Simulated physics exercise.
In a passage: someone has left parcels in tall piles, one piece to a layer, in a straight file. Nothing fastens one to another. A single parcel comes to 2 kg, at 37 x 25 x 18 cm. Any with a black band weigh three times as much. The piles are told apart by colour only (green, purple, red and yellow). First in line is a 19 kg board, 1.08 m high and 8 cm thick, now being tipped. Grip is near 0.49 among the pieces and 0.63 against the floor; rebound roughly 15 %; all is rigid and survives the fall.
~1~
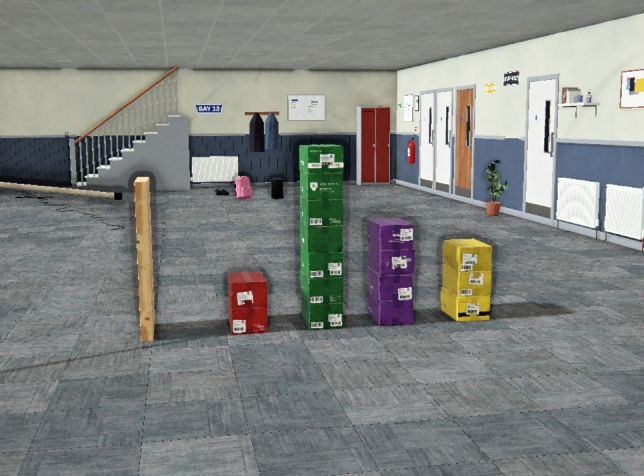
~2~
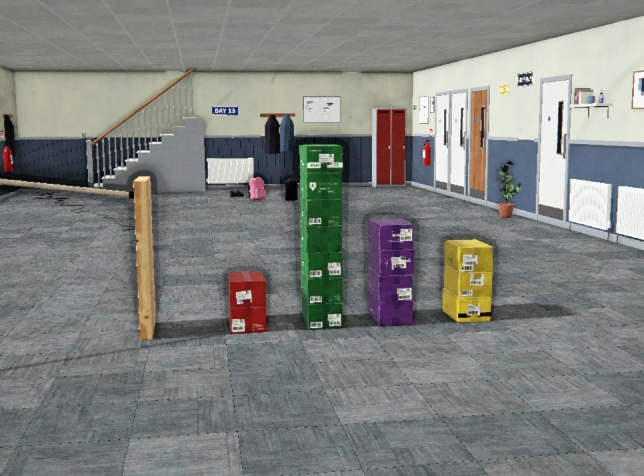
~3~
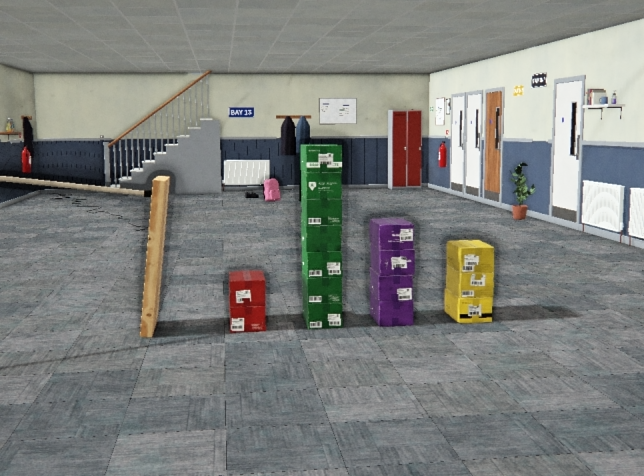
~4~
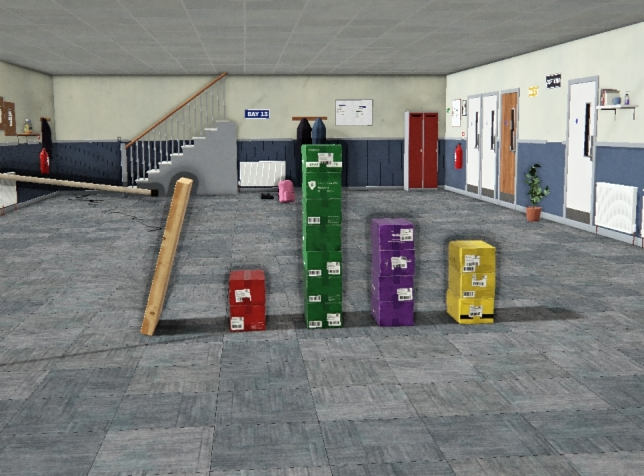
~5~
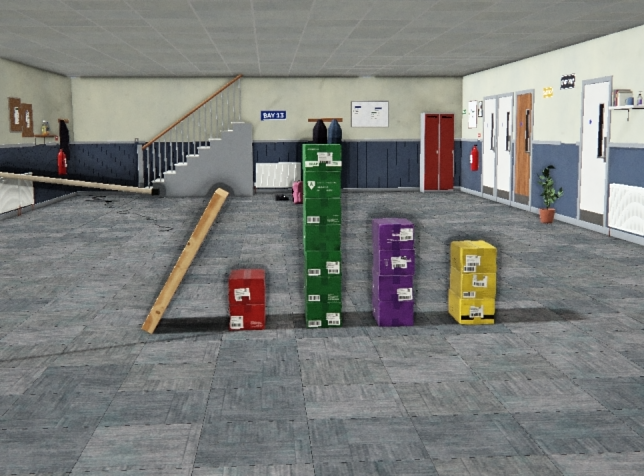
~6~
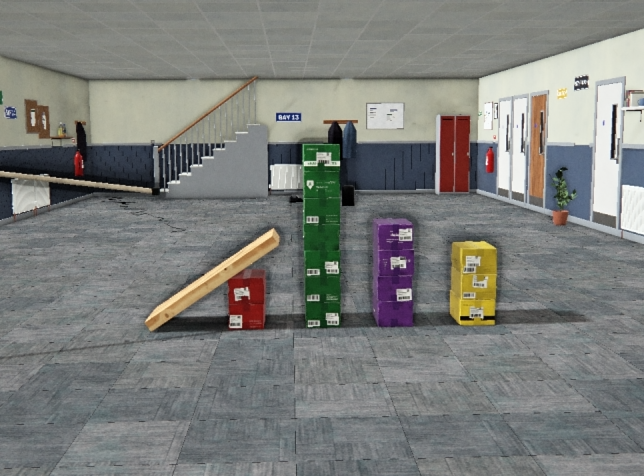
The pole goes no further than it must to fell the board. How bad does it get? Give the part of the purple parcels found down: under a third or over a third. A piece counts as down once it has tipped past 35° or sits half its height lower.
The part is fewer than one in three.
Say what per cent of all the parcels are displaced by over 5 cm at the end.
Shifted: 0 per cent.
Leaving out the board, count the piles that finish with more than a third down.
0 of them.
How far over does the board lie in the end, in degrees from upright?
Some 55° from upright.
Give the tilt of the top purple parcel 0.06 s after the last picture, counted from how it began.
About 0°.
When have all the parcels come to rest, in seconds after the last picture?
At about 0.5 s.
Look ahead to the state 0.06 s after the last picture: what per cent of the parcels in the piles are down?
By then 0 per cent.
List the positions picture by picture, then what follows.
In the first picture (each place is the centre of the face we see best; the camera moves round a little), pole end (117, 196) 10 cm short, board 0° from upright; top purple parcel (397, 237); top red parcel (249, 295); the others all in place.
The second picture shows pole end (132, 195) 1 mm in, board 0° from upright; top purple parcel (397, 237).
The third picture shows pole end (147, 194) 10 cm in, board 7° from upright; top purple parcel (397, 237); the others all in place.
The fourth picture shows pole end (153, 193) 13 cm in, stopped, board 15° from upright; top purple parcel (397, 237); the others all in place.
The fifth picture shows pole end (154, 192) 13 cm in, stopped, board 29° from upright; top purple parcel (397, 237); the others all in place.
The sixth picture shows pole end (154, 192) 13 cm in, stopped, board 56° from upright; top purple parcel (396, 237); top red parcel (246, 291); the others all in place.
Then, 0.06 s later than the last frame, board 58° from upright; none of the 4 purple parcels down (0 of 16 in all colours); top purple parcel unmoved.
Then, 0.18 s later than the last frame, board 58° from upright; none of the 4 purple parcels down (0 of 16 in all colours); top purple parcel unmoved; top red parcel moved 16 mm.
When it is over, board 56° from upright; none of the 4 purple parcels down (0 of 16 in all colours); top purple parcel unmoved; top red parcel moved 17 mm. That is 0 per cent. In pixels of the last frame, middles, top purple parcel near (392, 234), top red parcel near (249, 286).
